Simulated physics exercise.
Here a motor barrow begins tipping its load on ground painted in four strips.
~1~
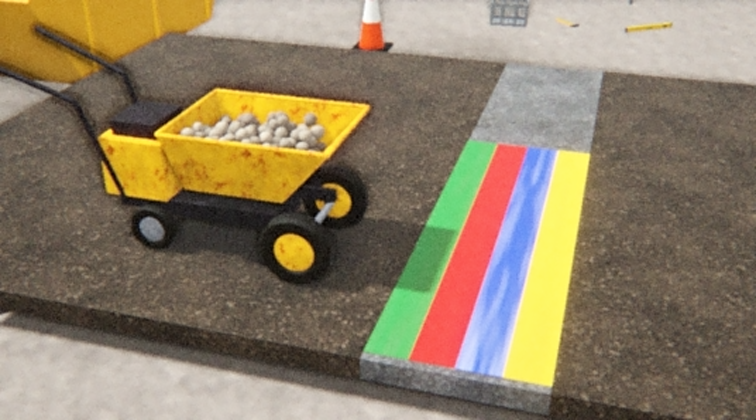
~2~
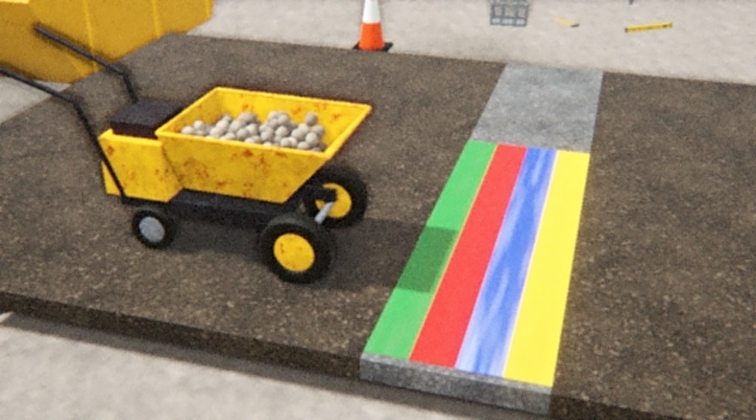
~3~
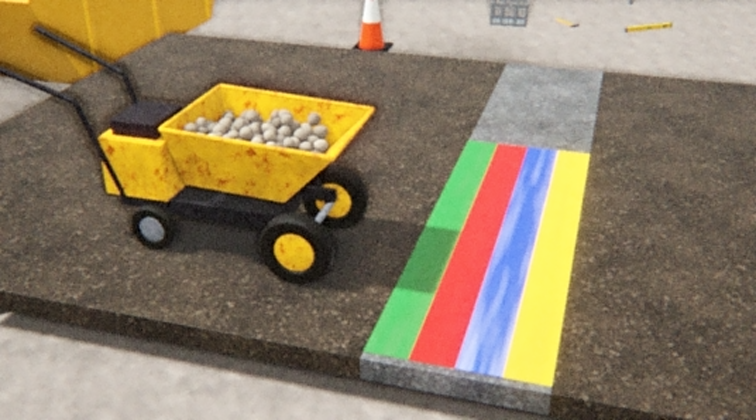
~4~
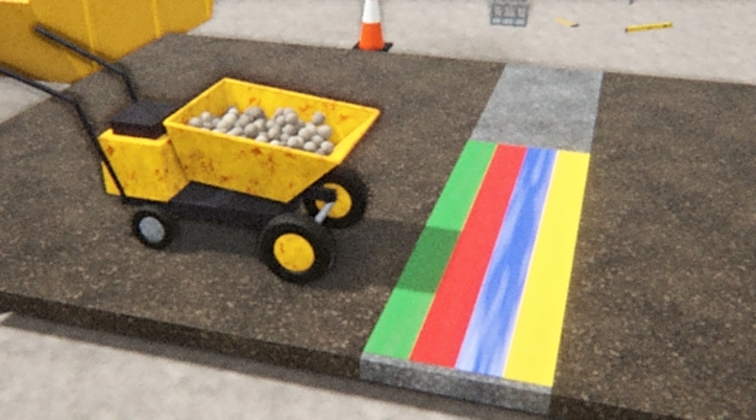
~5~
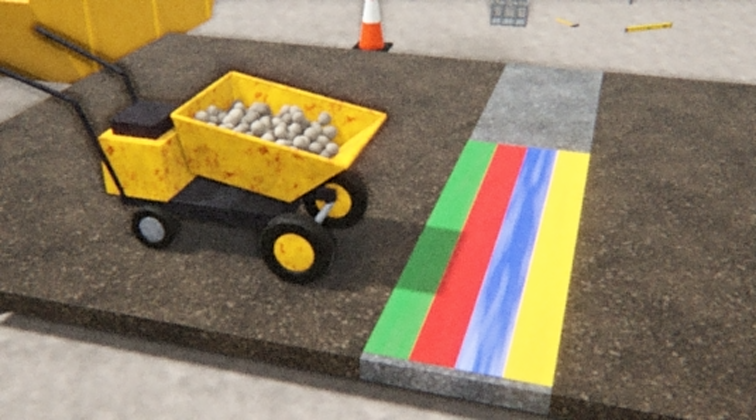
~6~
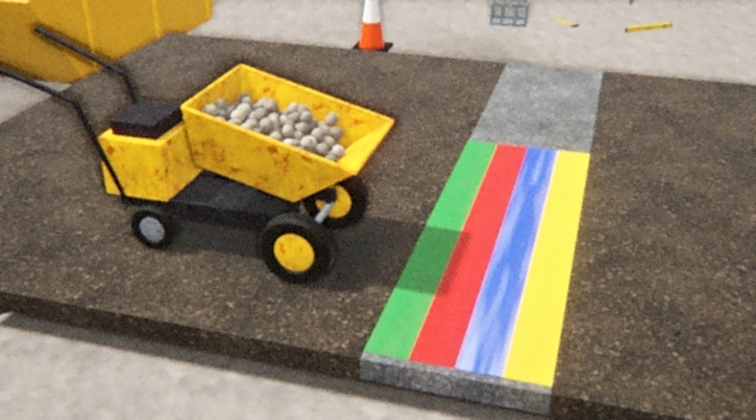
On dark ground beside green, red, blue and yellow strips, a yellow motor barrow slowly tilting its pebble-filled skip toward the right.
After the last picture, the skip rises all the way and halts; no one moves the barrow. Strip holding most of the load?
Red.
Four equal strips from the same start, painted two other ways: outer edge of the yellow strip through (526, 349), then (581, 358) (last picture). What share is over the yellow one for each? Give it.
10 % and 10 %.
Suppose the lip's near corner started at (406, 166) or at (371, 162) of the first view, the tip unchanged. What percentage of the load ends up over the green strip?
That works out to 0 per cent for the first position and 0 per cent for the second.
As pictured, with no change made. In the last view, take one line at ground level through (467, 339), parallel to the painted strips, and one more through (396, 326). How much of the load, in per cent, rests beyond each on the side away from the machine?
30 % and 80 %, in that order.
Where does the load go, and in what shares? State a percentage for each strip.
Here's the split: Green strip gets 15 %, red strip 35 %, blue strip 20 %, yellow strip 10 %.
Soon after the last picture, skip tipped steeply; all in the skip.
A little later, skip tipped right over; about two thirds in the skip; a small part over the green strip; about a quarter over the red strip; a small part over the blue strip.
Later still, skip tipped right over; about a quarter in the skip; a small part over the green strip; about a third over the red strip; about a quarter over the blue strip; a small part over the yellow strip; a small part off the paint.
At rest, skip tipped right over; about a quarter in the skip; a small part over the green strip; about a third over the red strip; about a quarter over the blue strip; a small part over the yellow strip; a small part off the paint.
